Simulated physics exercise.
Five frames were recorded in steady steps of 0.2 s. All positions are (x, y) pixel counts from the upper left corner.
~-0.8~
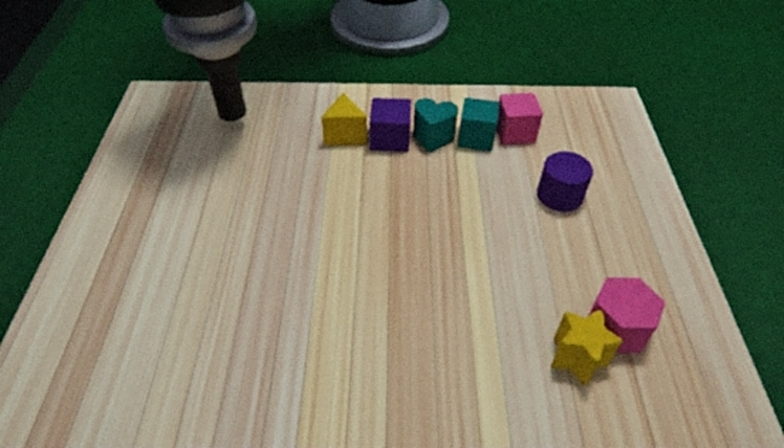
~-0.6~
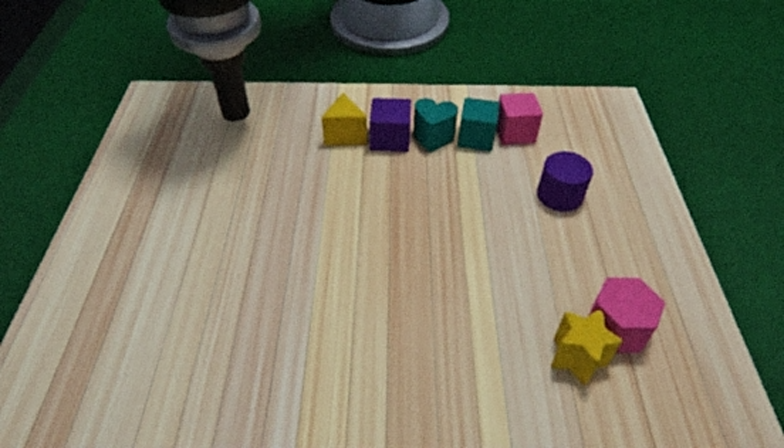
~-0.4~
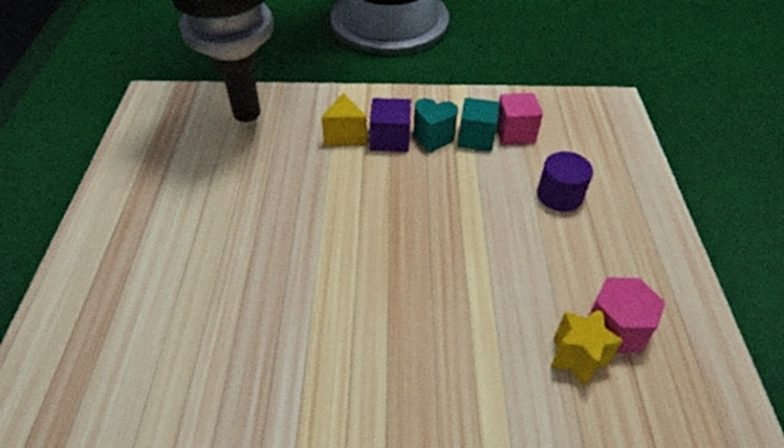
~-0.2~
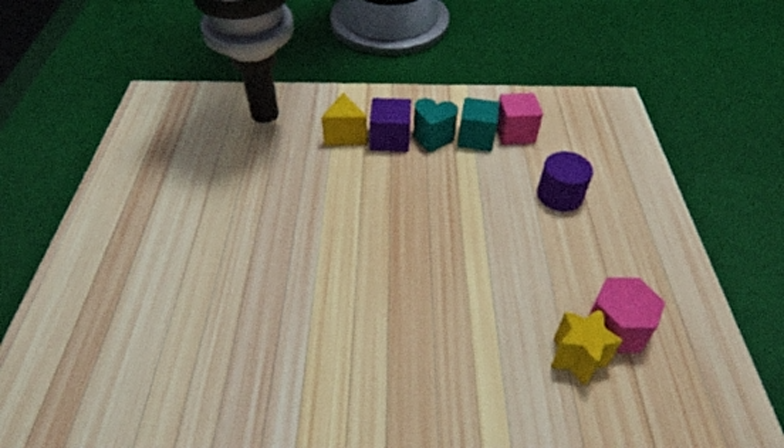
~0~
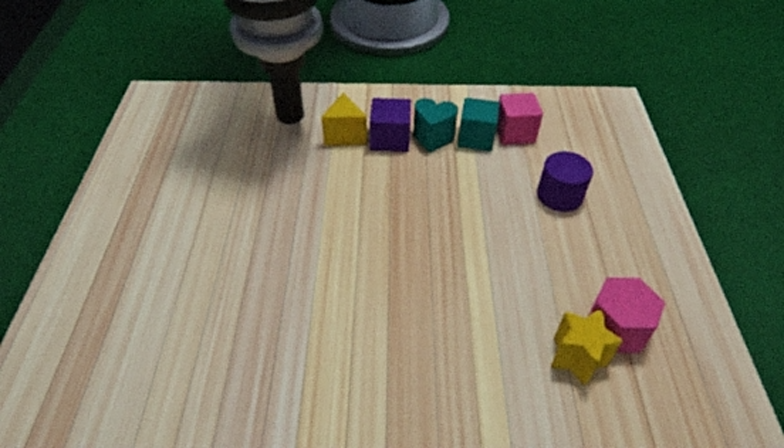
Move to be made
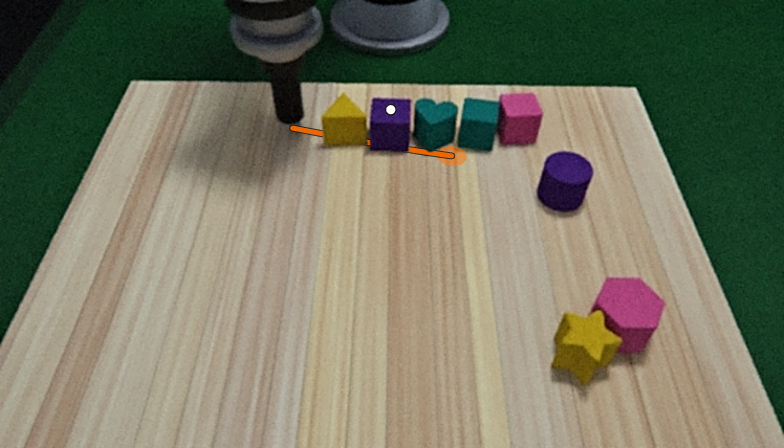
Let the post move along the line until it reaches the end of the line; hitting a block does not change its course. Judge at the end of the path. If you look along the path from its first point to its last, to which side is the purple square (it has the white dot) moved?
So, looking from the first point of the path to the last, the purple square moves leftwards.
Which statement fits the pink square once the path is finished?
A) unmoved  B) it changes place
(B)
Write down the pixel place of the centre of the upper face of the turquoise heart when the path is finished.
My best guess is (505, 92).
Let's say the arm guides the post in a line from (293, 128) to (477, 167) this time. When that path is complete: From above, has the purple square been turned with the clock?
I expect not.
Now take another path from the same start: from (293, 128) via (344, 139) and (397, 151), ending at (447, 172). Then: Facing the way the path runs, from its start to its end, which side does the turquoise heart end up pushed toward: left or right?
Sideways, to the left.
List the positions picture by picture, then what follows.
The first frame shows lower end of the post (233, 113), tops of blocks, yellow triangular piece (344, 108), purple square (391, 110), turquoise heart (436, 109), turquoise square (481, 109), pink square (521, 104).
The second frame shows post (236, 113), blocks as before.
The third frame shows post (247, 114), blocks as before.
The fourth frame shows post (265, 115), blocks as before.
The fifth frame shows post (291, 116), yellow triangular piece (344, 108), purple square (391, 110), turquoise heart (436, 109), turquoise square (481, 109), pink square (521, 104).
The drawn path runs from (293, 128) to (452, 156); the dot is on the purple square.
The first path, step by step. One third of the way, post (344, 126); yellow triangular piece (369, 116); purple square (405, 113), turned 30° anticlockwise; turquoise heart (442, 108).
Two thirds of the way, post (398, 136); yellow triangular piece (425, 128), turned 10° anticlockwise; purple square (455, 117), turned 50° anticlockwise; turquoise heart (486, 105), turned 15° anticlockwise; turquoise square (526, 102); pink square (563, 100), turned 15° clockwise.
At the end, post (453, 144); yellow triangular piece (487, 134), turned 35° anticlockwise; purple square (487, 111), turned 70° anticlockwise; turquoise heart (505, 92), turned 35° anticlockwise; turquoise square (539, 97); pink square (577, 99), turned 25° clockwise.
